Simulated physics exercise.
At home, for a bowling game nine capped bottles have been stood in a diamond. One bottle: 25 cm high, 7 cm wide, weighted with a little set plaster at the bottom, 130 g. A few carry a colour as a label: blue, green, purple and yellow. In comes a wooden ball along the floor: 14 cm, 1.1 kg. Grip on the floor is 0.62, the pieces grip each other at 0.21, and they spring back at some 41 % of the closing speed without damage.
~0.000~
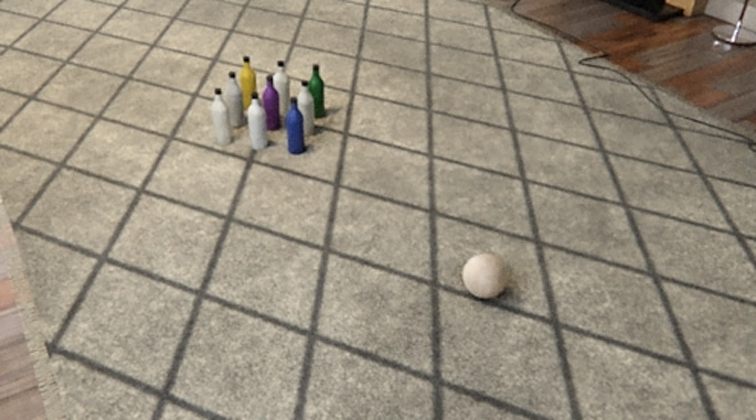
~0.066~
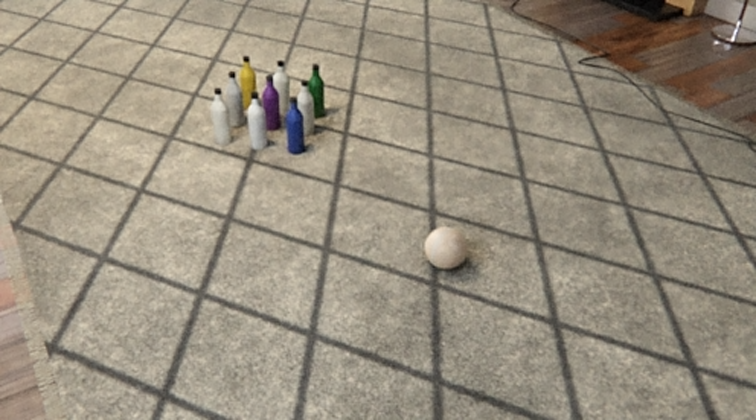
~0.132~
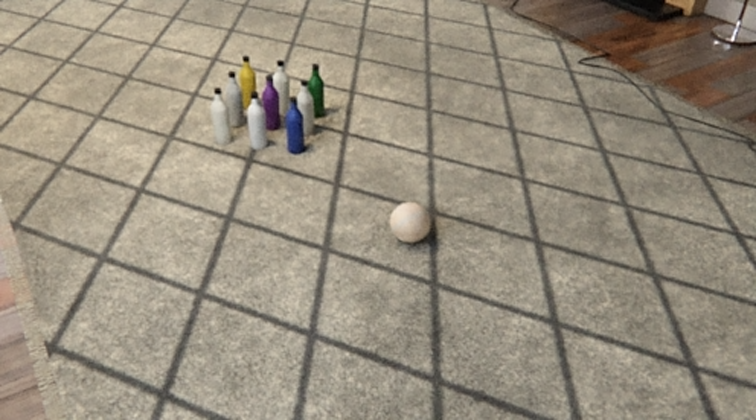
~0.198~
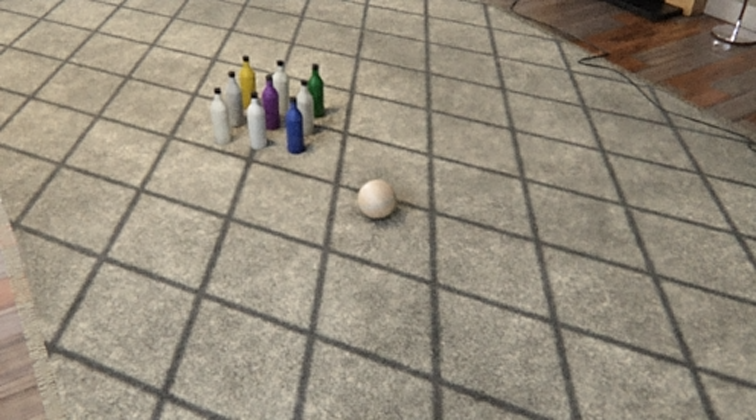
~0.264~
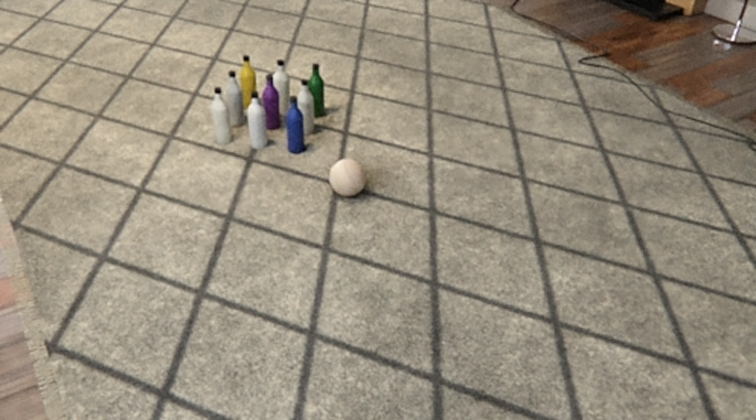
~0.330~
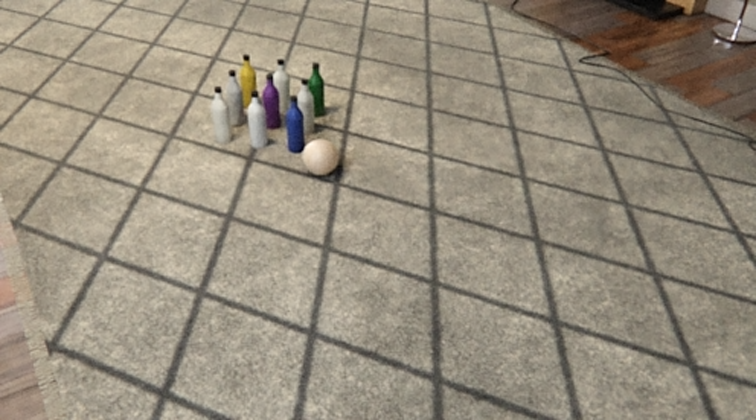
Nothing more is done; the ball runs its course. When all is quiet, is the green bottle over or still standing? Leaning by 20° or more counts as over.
In the end the green bottle remains upright.
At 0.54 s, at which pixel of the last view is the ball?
Around (258, 112).
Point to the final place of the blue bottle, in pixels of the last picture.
Around (283, 80).
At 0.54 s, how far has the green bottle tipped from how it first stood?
About 0°.
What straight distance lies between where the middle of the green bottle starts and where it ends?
About 0 cm.
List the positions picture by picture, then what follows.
In the first picture (we follow the side turned to the camera), ball (485, 276) 1.10 m before the front row; green bottle (322, 93); yellow bottle (245, 86); blue bottle (294, 129); no piece has moved.
The second picture shows ball (446, 248) 92 cm before the front row; green bottle (322, 93).
The third picture shows ball (410, 222) 74 cm before the front row; green bottle (321, 93).
The fourth picture shows ball (378, 199) 56 cm before the front row; green bottle (321, 93).
The fifth picture shows ball (348, 178) 39 cm before the front row; green bottle (322, 92).
The sixth picture shows ball (321, 157) 21 cm before the front row; green bottle (322, 92); purple bottle (275, 104); yellow bottle (245, 84); no piece has moved.
Around 0.54 s, ball still moving; 2 of the 9 bottles over; green bottle unmoved; blue bottle tipped 41°.
Around 0.78 s, ball still moving; 6 of the 9 bottles over; green bottle unmoved; purple bottle lying flat.
Around 1.88 s, ball still moving; 6 of the 9 bottles over; green bottle unmoved; yellow bottle lying flat.
Finally (2.6 s), ball rolling away; 6 of the 9 bottles over; green bottle unmoved; yellow bottle lying flat; blue bottle lying flat. Seen by the last camera, middles, green bottle near (316, 89).
